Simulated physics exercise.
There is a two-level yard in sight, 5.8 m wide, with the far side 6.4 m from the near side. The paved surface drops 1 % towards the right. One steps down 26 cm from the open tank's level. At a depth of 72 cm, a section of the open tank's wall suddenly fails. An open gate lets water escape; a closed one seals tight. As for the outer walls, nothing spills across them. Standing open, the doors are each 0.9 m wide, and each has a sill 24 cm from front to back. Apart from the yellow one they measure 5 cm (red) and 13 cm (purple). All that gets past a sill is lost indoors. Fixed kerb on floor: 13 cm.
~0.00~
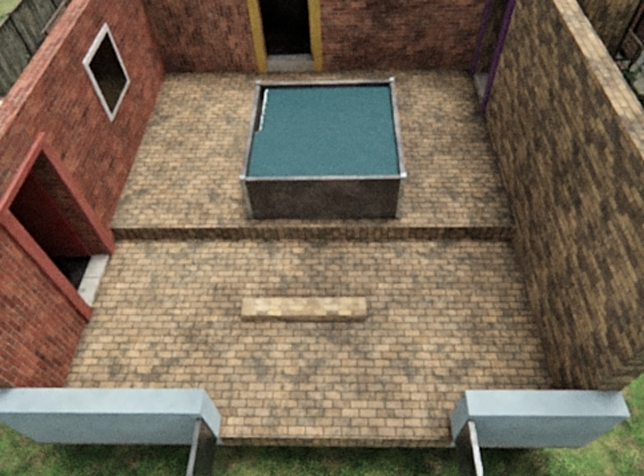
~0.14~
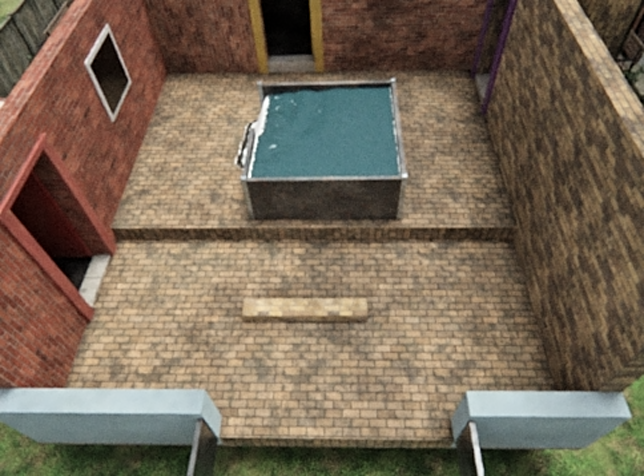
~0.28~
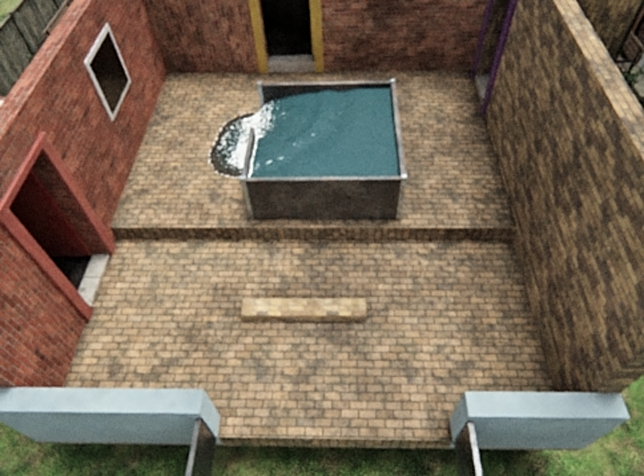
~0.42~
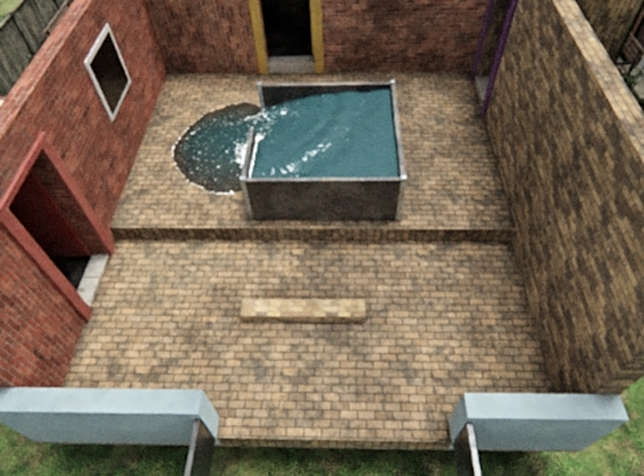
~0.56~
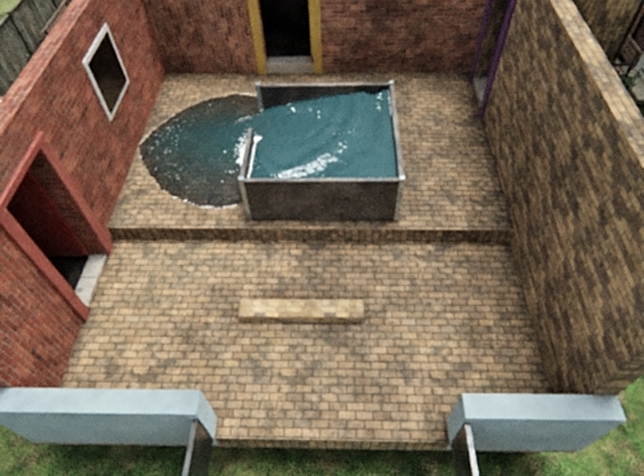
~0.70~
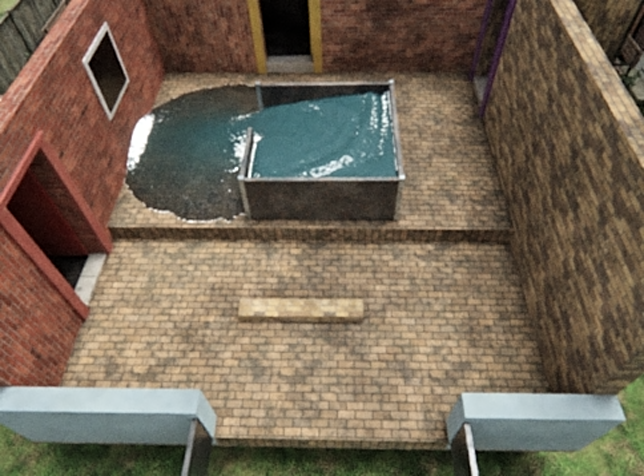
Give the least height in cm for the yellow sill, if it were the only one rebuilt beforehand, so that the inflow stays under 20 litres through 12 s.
It needs to be at least 6.5 cm or so.
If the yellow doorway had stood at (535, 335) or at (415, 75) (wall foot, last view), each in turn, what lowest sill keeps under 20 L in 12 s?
In turn: About 10.5 cm, about 10.0 cm.
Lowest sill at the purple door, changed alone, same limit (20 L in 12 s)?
At the purple door you'd want roughly 17 cm.
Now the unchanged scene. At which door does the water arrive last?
Answer: The purple door.
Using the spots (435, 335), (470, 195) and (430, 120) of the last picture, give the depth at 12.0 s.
About 11, 5 and 8 cm.
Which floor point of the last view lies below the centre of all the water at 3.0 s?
Centre of mass: About (250, 159) px.
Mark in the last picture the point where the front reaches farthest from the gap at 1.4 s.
At about (99, 280).
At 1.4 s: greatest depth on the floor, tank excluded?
I'd estimate roughly 54 cm.
After 1.4 s water covers 20 % of the floor, deepest (54 cm) near (166, 75); it has not reached the yellow door.
After 3.0 s water covers 45 % of the floor, deepest (32 cm) near (164, 81); 10 cm at the yellow door, 0 litres in over its 20 cm sill.
After 12.0 s water covers 95 % of the floor, deepest (14 cm) near (523, 296); 5 cm at the yellow door, 0 litres in over its 20 cm sill.
At the yellow door as built, the water arrived by 2.2 s and peaked near 11 cm at 2.6 s.
With a sill of 5.5 cm, 29 litres would have come in within the 12 s; with 7.5 cm, 10 litres. So under 20 litres takes about 6.5 cm.
